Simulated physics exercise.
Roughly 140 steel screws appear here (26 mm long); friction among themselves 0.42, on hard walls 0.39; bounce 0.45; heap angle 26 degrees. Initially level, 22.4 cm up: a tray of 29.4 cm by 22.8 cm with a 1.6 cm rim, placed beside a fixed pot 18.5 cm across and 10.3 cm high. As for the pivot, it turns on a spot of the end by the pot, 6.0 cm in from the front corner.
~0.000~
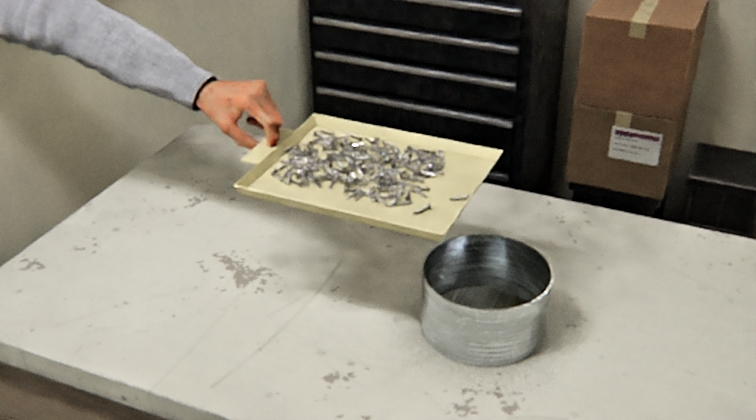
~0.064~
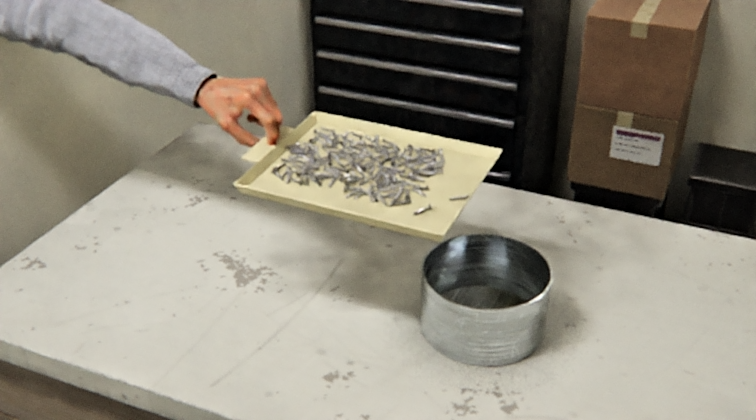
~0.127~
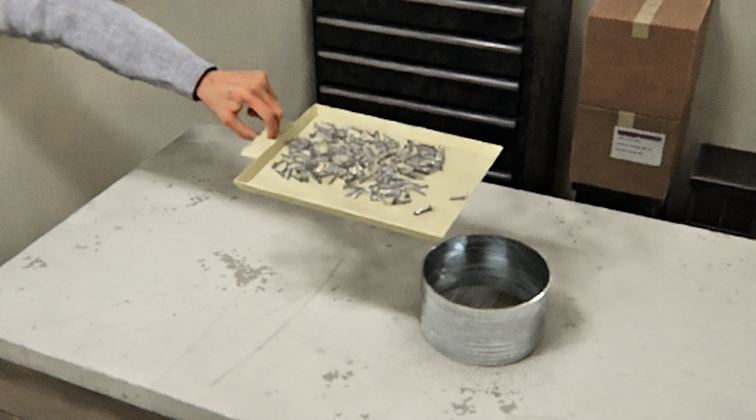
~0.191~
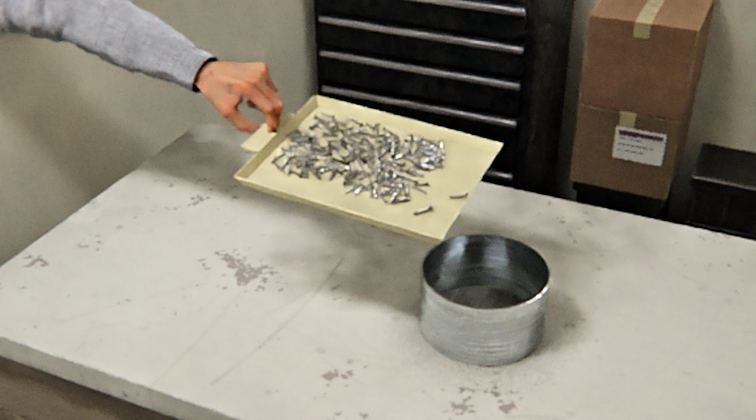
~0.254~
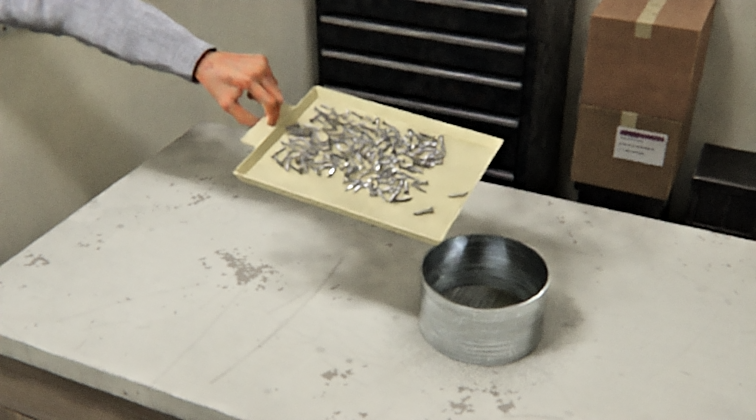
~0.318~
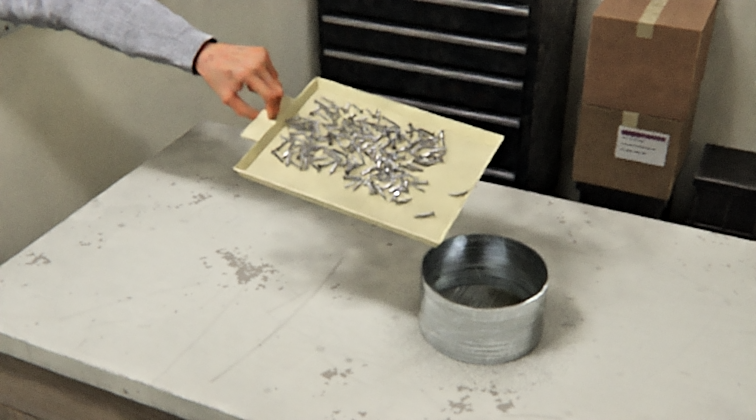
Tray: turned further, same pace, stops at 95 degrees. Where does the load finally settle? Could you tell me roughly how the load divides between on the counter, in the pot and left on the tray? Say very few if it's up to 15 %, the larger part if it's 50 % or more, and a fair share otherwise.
Roughly this. Counter: The larger part; pot: Very few; tray: Very few.
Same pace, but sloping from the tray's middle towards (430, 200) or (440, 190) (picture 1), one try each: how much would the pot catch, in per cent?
About 50 and 75 per cent.
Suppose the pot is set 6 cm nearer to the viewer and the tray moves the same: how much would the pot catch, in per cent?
Result after the change: About 50 in a hundred.
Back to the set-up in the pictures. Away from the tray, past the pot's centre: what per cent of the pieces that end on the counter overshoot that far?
Estimate: Roughly 40 per cent of the pieces.
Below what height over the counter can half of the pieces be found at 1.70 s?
Median height: Approx. 2 cm.
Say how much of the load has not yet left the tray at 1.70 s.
About 15% of the load.
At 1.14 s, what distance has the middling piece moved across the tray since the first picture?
By then it sits near 16 cm from where it began.
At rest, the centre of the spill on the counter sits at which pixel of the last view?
The spill is centred close to (433, 381).
After 1.14 s, tilt 50 degrees; the tray holds 85 %, the pot 0 %.
After 1.70 s, tilt 77 degrees; the tray holds 15 %, the pot 0 %.
Then, at 2.31 s, tilt 95 degrees; the tray holds 0 %, the pot 0 %.
In the end, at 2.6 s, counter 100 %, pot 0 %, tray 0 %.
